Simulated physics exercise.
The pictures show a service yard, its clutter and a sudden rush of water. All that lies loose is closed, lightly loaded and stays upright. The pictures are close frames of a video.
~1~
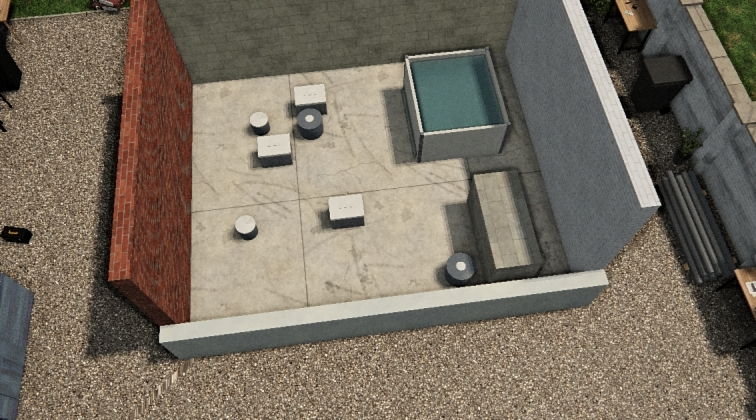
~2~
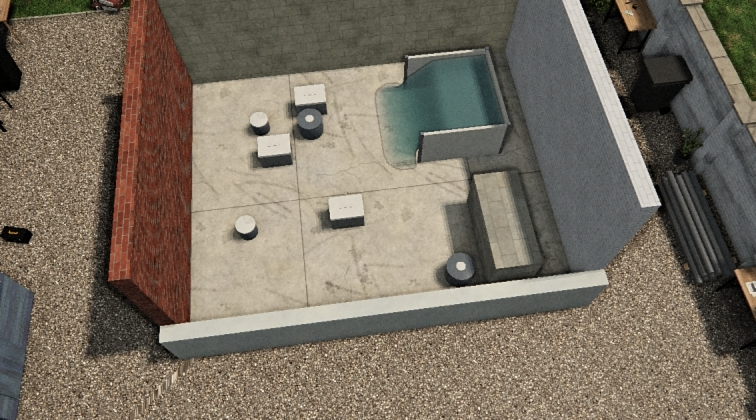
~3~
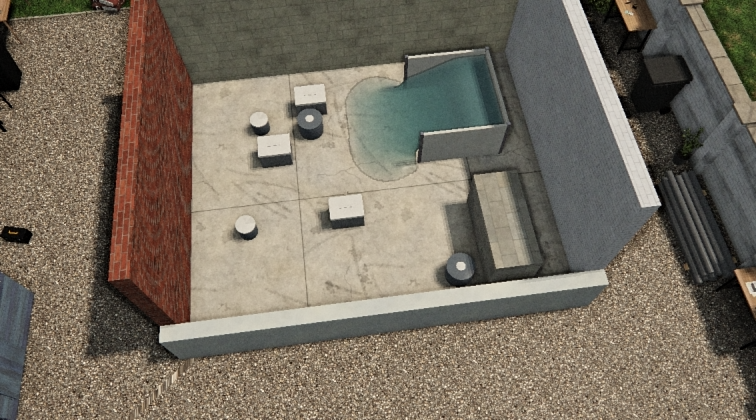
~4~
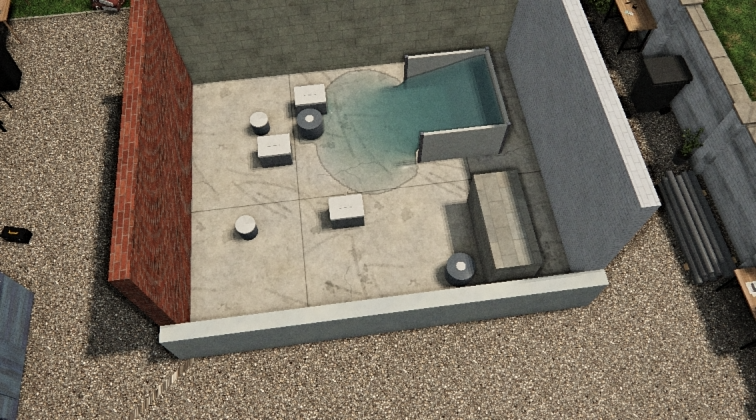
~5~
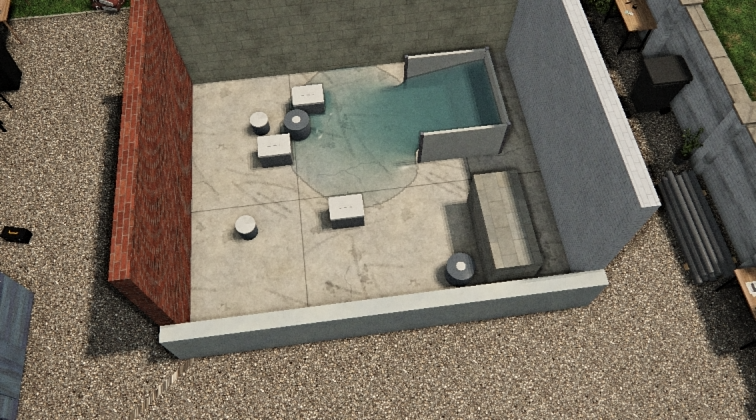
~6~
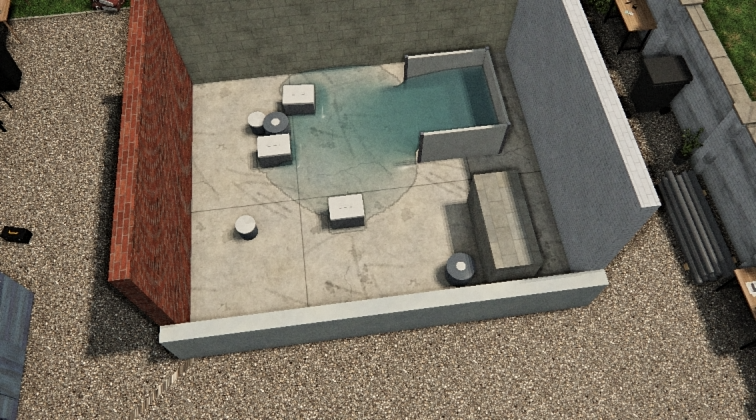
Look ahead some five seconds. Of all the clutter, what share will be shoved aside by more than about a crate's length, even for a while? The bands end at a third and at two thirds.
Share: Two thirds or more.
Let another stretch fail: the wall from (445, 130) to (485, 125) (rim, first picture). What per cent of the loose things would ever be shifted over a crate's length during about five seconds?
I make it 10 per cent.
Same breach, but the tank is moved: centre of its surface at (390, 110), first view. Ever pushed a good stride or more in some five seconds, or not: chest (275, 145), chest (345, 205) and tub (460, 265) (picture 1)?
One after the other: Shifted that much, short of that, under that.
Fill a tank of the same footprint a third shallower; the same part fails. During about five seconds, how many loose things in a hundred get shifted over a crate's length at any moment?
About 70 per cent.
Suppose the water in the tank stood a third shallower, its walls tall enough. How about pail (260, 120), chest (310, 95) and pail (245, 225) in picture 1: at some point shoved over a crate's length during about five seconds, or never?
One after the other: Shifted that much, moved that far, shifted that much.
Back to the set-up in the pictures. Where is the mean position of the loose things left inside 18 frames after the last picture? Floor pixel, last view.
At about (284, 219).
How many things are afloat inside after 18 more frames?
The number is 5.
A moment on, 3 of 7 are well off their spots; 1 afloat.
Next, 5 of 7 are well off their spots; 5 afloat.
Later, 5 of 7 are well off their spots; 5 afloat.
In the end, 5 of 7 are well off their spots, and 5 have been at some point; 5 afloat.
